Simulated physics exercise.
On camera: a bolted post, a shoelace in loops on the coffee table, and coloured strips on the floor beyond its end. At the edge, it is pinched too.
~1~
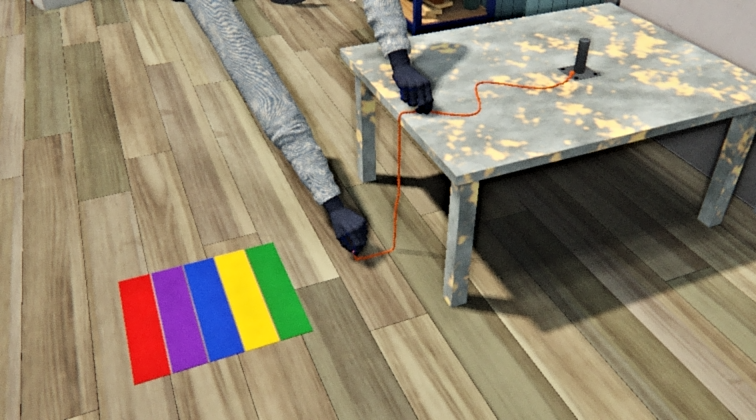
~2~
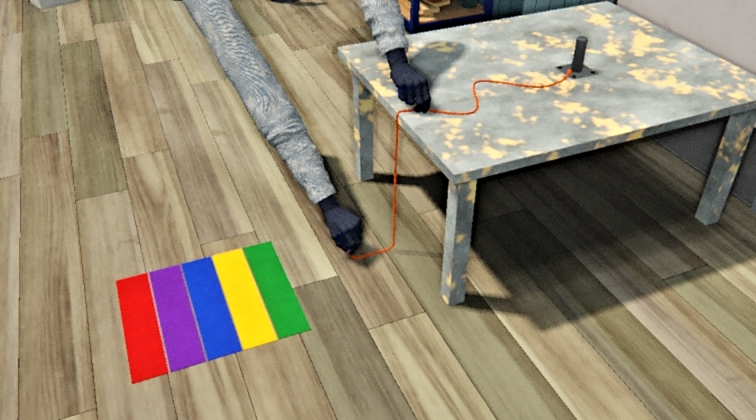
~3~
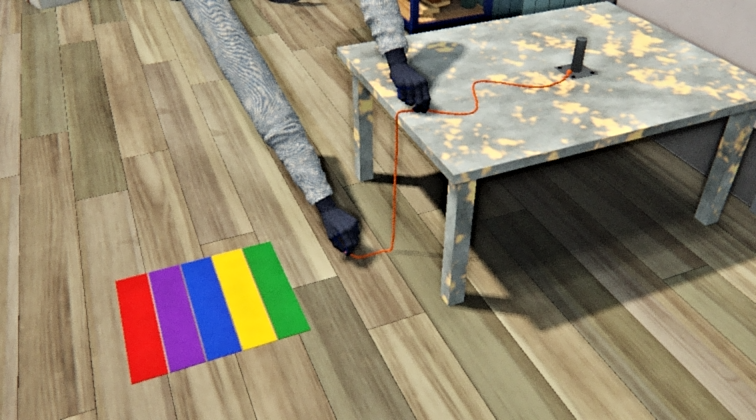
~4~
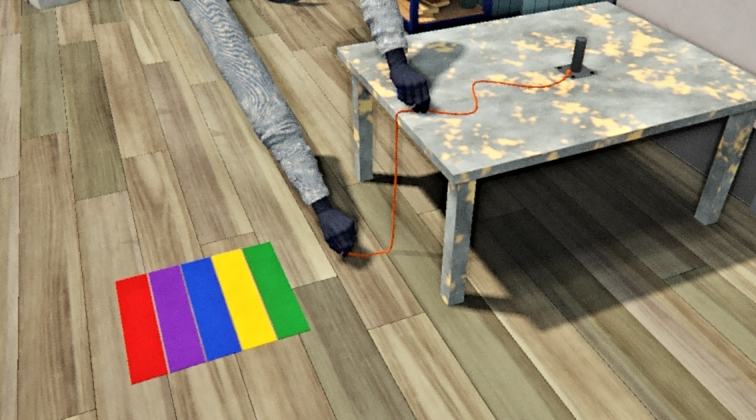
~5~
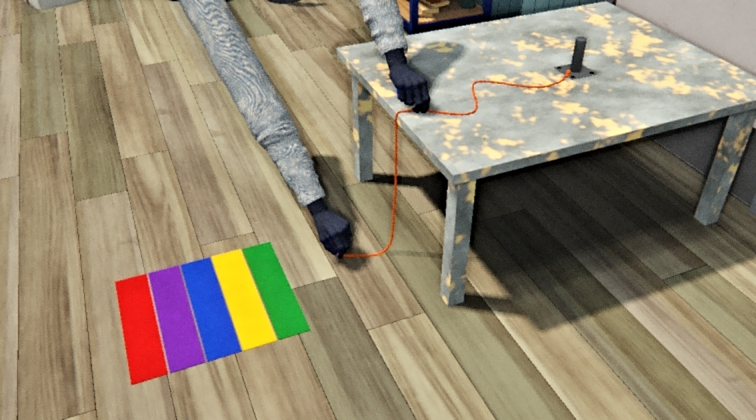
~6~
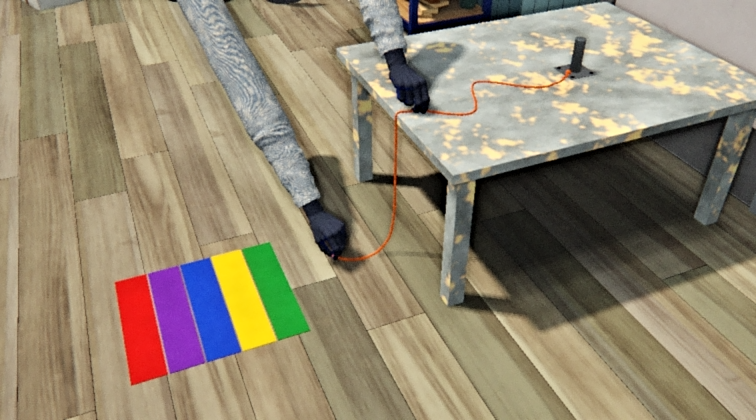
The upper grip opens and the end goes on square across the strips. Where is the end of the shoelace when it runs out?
Above the purple strip.
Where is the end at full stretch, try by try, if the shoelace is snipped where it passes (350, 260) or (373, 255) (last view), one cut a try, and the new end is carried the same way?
First try: Near (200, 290). Second try: Near (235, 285).
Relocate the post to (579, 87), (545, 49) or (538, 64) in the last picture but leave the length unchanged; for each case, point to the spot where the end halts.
Around (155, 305), (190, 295) and (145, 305).
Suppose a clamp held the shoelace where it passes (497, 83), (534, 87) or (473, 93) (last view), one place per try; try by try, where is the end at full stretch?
The pixel places are (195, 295), (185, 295) and (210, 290), one per try.
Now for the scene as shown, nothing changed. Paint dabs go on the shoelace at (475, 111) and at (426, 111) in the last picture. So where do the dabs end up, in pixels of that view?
They end up at (414, 109) and (371, 135).
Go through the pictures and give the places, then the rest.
End (354, 251); green (290, 318); yellow (256, 327); blue (221, 338); purple (186, 348); red (149, 359), in the first picture.
End (349, 251); shoelace through (557, 83) (486, 81) (473, 112) (398, 117) (395, 180) (394, 240), in the second picture.
End (346, 252), in the third picture.
End (342, 253); shoelace through (556, 83) (485, 81) (472, 113) (397, 118) (396, 181) (392, 240), in the fourth picture.
End (338, 254), in the fifth picture.
End (333, 256); shoelace through (555, 83) (484, 82) (472, 113) (397, 118) (395, 181) (388, 240), in the sixth picture.
Early on, end near (246, 279); over yellow.
Midway, end near (201, 292); over blue.
At the end of the slack, end near (173, 299); over purple. It gets as far as the purple strip.
